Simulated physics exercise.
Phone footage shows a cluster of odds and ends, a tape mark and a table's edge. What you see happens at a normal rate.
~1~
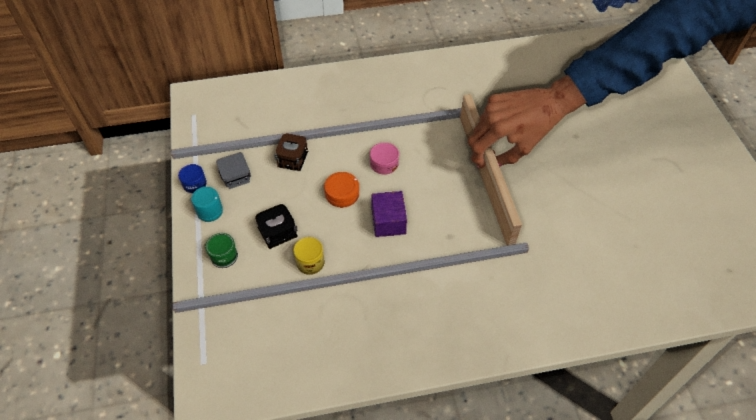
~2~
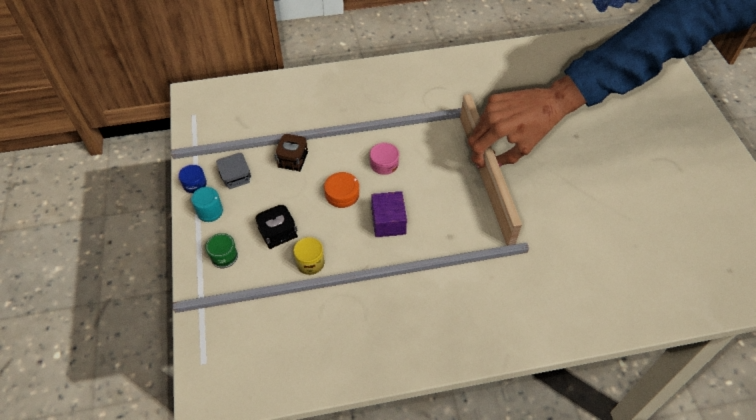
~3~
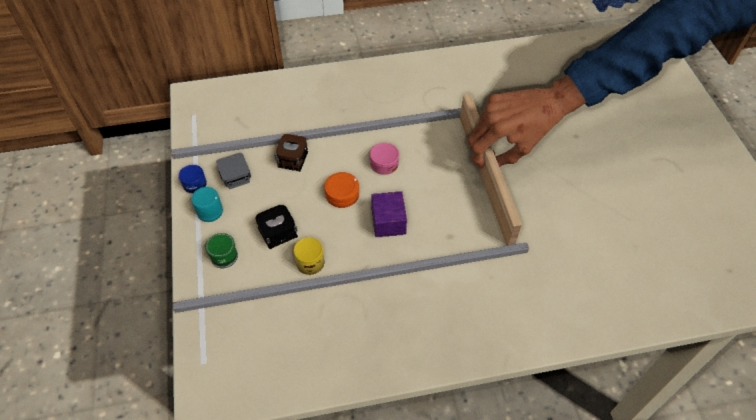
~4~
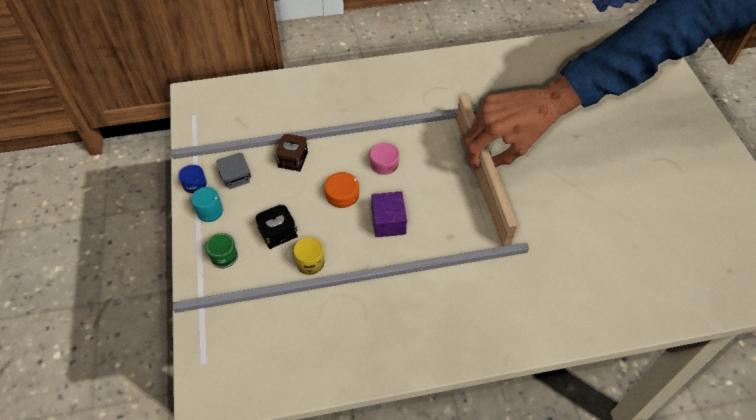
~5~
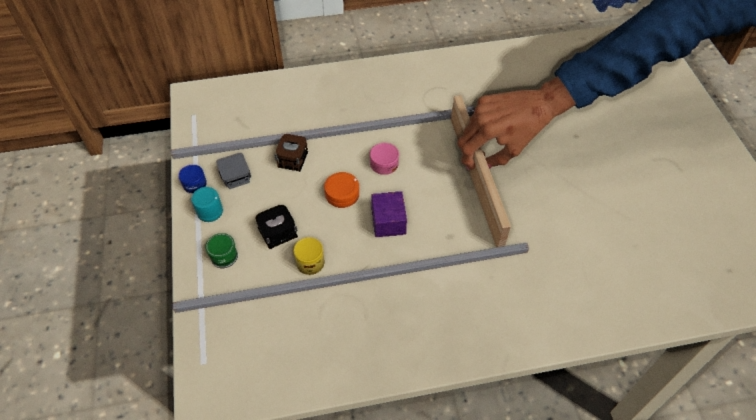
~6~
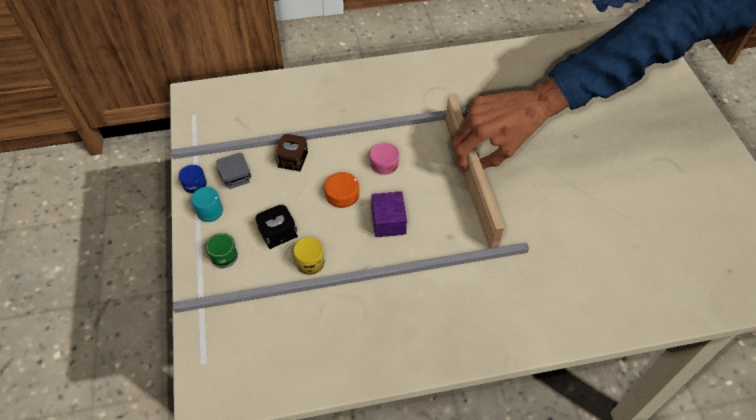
On a pale tabletop, a hand slides a wooden board slightly left between two rails, the colourful tubs and blocks staying still.
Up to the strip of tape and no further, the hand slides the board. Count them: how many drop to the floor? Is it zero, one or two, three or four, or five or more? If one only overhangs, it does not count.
The tally of drops is above four.
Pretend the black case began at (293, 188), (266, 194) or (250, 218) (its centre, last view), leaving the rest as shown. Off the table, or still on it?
In order, the black case leaves the top; leaves the top; leaves the top.
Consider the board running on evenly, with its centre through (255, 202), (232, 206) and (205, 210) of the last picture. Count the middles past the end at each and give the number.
0, 1, 5.
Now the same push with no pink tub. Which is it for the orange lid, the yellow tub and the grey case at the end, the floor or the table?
Orange lid - safe, yellow tub - safe, grey case - gone.
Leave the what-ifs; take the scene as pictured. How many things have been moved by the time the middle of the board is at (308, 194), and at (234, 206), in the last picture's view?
At that stage 6; at the next, 10.
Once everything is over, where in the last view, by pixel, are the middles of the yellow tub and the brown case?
Approximately (184, 277) for one, approximately (179, 161) for the other.
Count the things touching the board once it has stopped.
5.
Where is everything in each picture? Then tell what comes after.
The first frame shows blue tub (193, 179); turquoise lid (207, 205); green pot (222, 251); board (488, 166); tape (198, 223).
The second frame shows turquoise lid (207, 205); purple block (389, 214).
The third frame shows green pot (222, 251); pink tub (384, 159).
The fourth frame shows blue tub (193, 179); black case (277, 227).
The fifth frame shows turquoise lid (207, 205); brown case (292, 153).
The sixth frame shows blue tub (193, 179); turquoise lid (207, 205); green pot (222, 251); board (472, 169); tape (198, 223).
A little later, none off yet; blue tub at rest near (193, 179); turquoise lid at rest near (207, 205); green pot at rest near (222, 251).
When it is over, the number that fall off is five or more; down, black case, grey case, green pot, turquoise lid and blue tub.
